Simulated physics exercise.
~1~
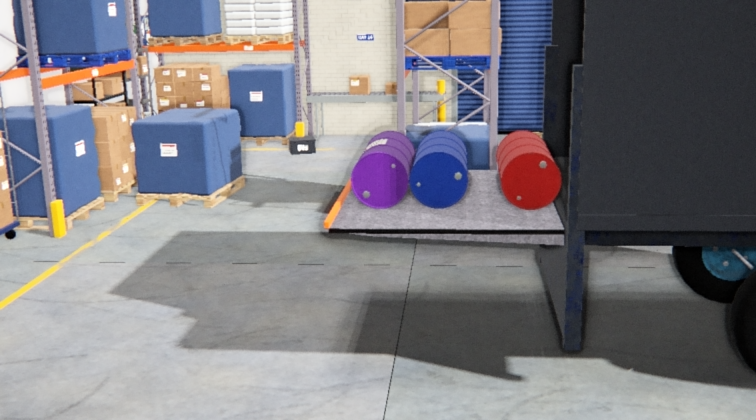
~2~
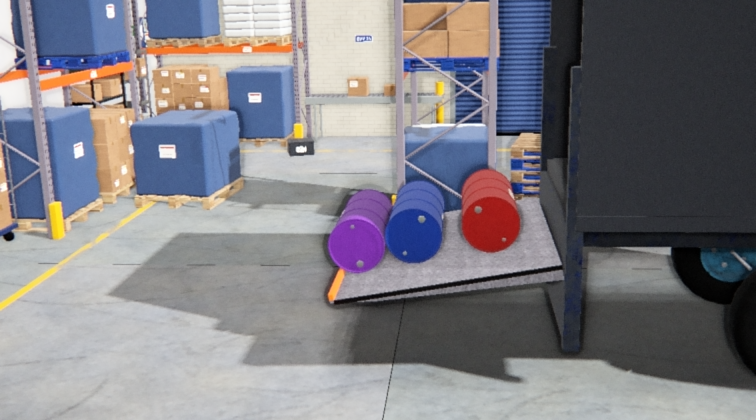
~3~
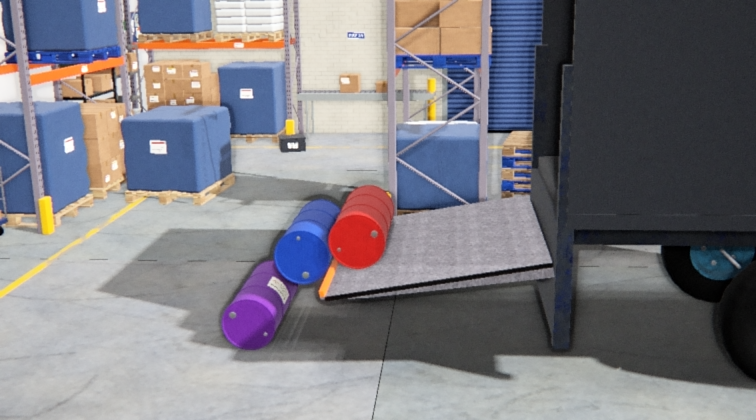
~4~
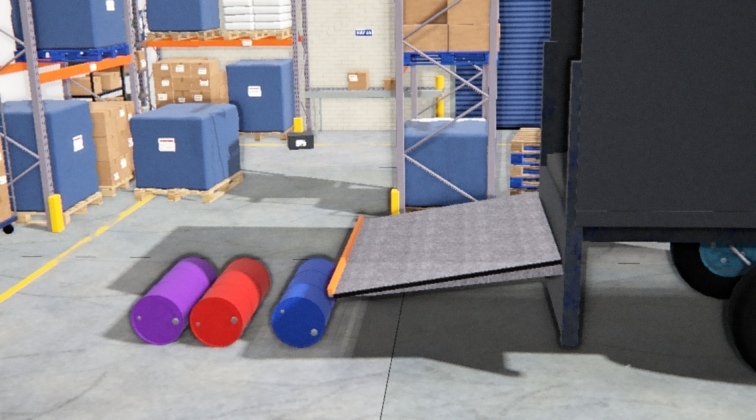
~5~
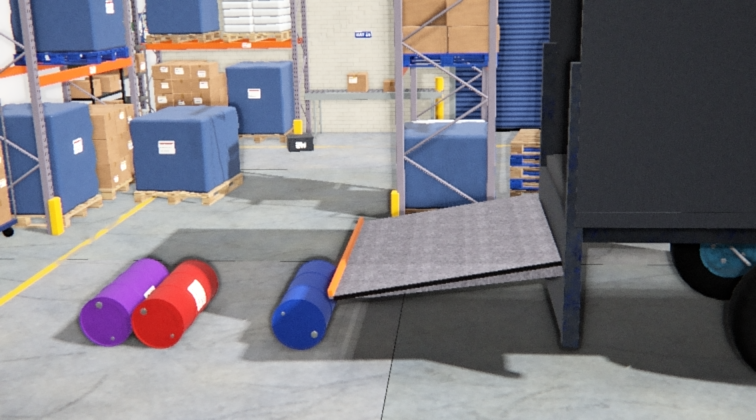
Purple, blue and red drums roll left off the tilting tail-lift plate onto the warehouse floor.
